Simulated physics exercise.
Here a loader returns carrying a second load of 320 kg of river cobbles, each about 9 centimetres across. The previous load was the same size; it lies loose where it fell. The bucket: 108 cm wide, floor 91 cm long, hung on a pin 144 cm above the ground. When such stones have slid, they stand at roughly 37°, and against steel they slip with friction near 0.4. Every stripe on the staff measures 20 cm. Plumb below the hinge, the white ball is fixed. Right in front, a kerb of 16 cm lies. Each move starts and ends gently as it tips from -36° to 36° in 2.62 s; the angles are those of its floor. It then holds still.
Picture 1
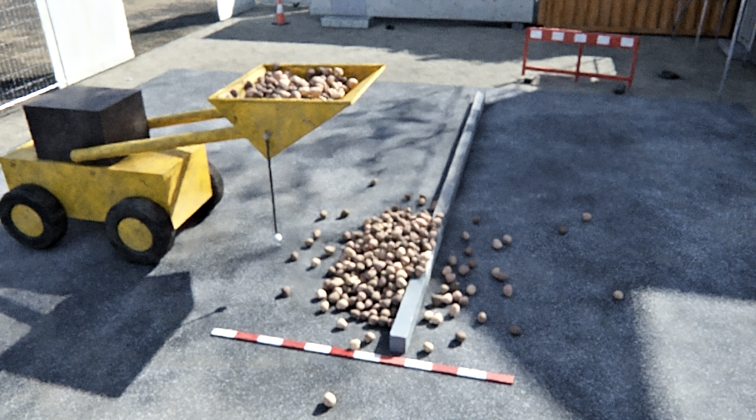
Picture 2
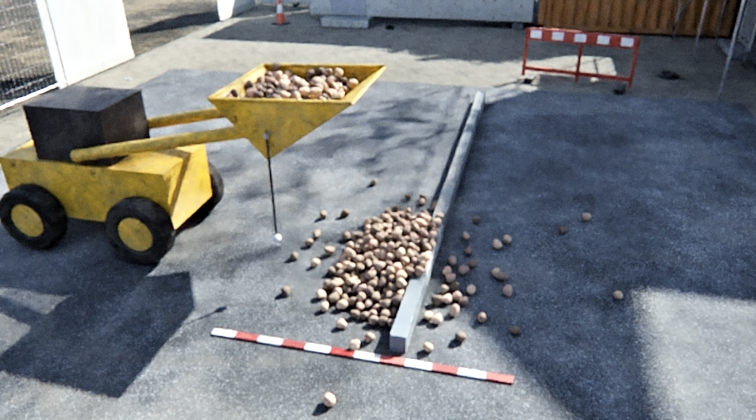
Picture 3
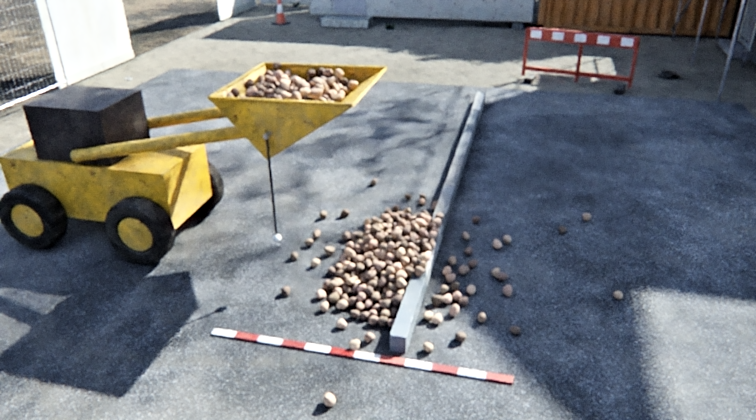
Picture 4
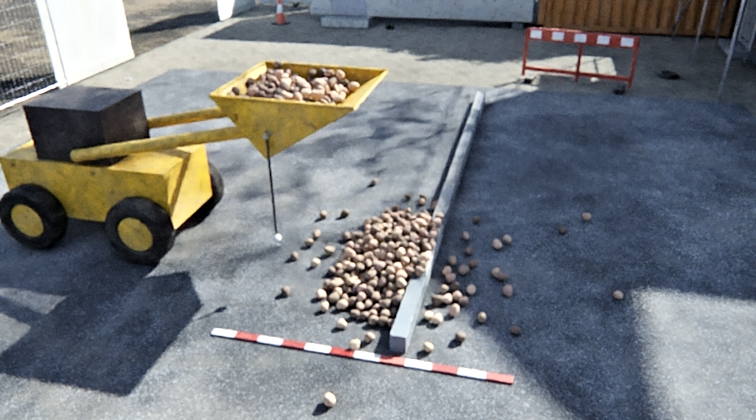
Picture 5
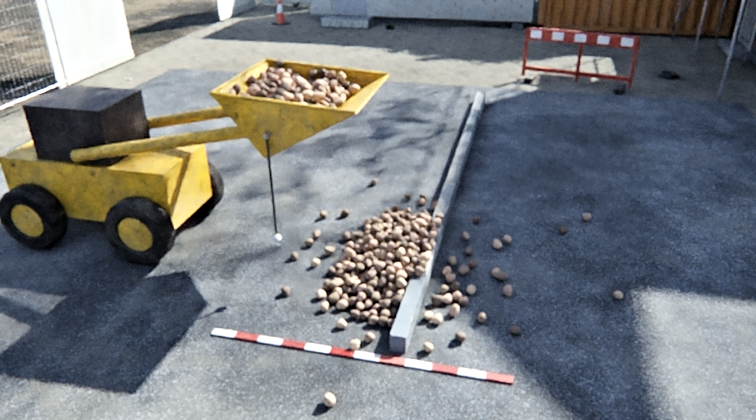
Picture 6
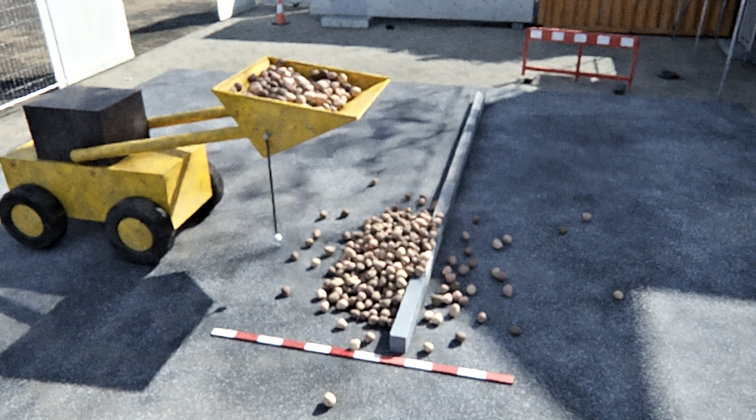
To begin with, a yellow loader with a black block on top holds a bucket of brownish stones still above dark ground, beside a loose heap lying against a grey kerb. Then the bucket slowly tilts a little, its right-hand lip dipping slightly, while the heap and scattered stones stay put.
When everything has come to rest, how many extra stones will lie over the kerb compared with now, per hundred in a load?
About 24 per hundred.
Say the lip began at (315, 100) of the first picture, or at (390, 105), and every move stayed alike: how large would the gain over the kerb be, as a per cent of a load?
About 0 per cent for the first, 75 per cent for the second.
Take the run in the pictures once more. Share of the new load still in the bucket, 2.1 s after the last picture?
Close to 15 in a hundred is still held.
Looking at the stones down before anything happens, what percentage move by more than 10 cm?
I'd say roughly 15 per cent of them.
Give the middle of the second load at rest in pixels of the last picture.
Middle: Approx. (398, 248) px.
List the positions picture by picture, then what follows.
In the first picture, lip at (352, 103), floor tilted -36°, highest stones at (312, 77). The earlier load is highest near (401, 243), 26 cm above ground level, 92 % on this side of the kerb, 8 % over the kerb.
In the second picture, the bucket is at -36°, its lip at (352, 103); the top of the load is at (312, 77).
In the third picture, the bucket is at -34°, its lip at (353, 105); the top of the load is at (304, 77).
In the fourth picture, the bucket is at -32°, its lip at (354, 109); the top of the load is at (291, 76).
In the fifth picture, the bucket is at -30°, its lip at (356, 113); the top of the load is at (271, 76).
In the sixth picture, the bucket is at -26°, its lip at (357, 118); the top of the load is at (272, 75).
Then, 1.4 s after the last picture the floor is at 25°; in per cent of one load, 98 in the bucket, 94 on this side of the kerb, 8 over the kerb; the foremost stones are at (538, 266).
Then, 2.1 s after the last picture the floor is at 36°; in per cent of one load, 16 in the bucket, 171 on this side of the kerb, 13 over the kerb; the foremost stones are at (538, 266).
Then, 2.5 s after the last picture the floor is at 36°; in per cent of one load, 0 in the bucket, 176 on this side of the kerb, 24 over the kerb; the foremost stones are at (541, 267).
Then, 5.1 s after the last picture the floor is at 36°; in per cent of one load, 0 in the bucket, 168 on this side of the kerb, 32 over the kerb; the foremost stones are at (556, 271). Net gain over the kerb, 24.
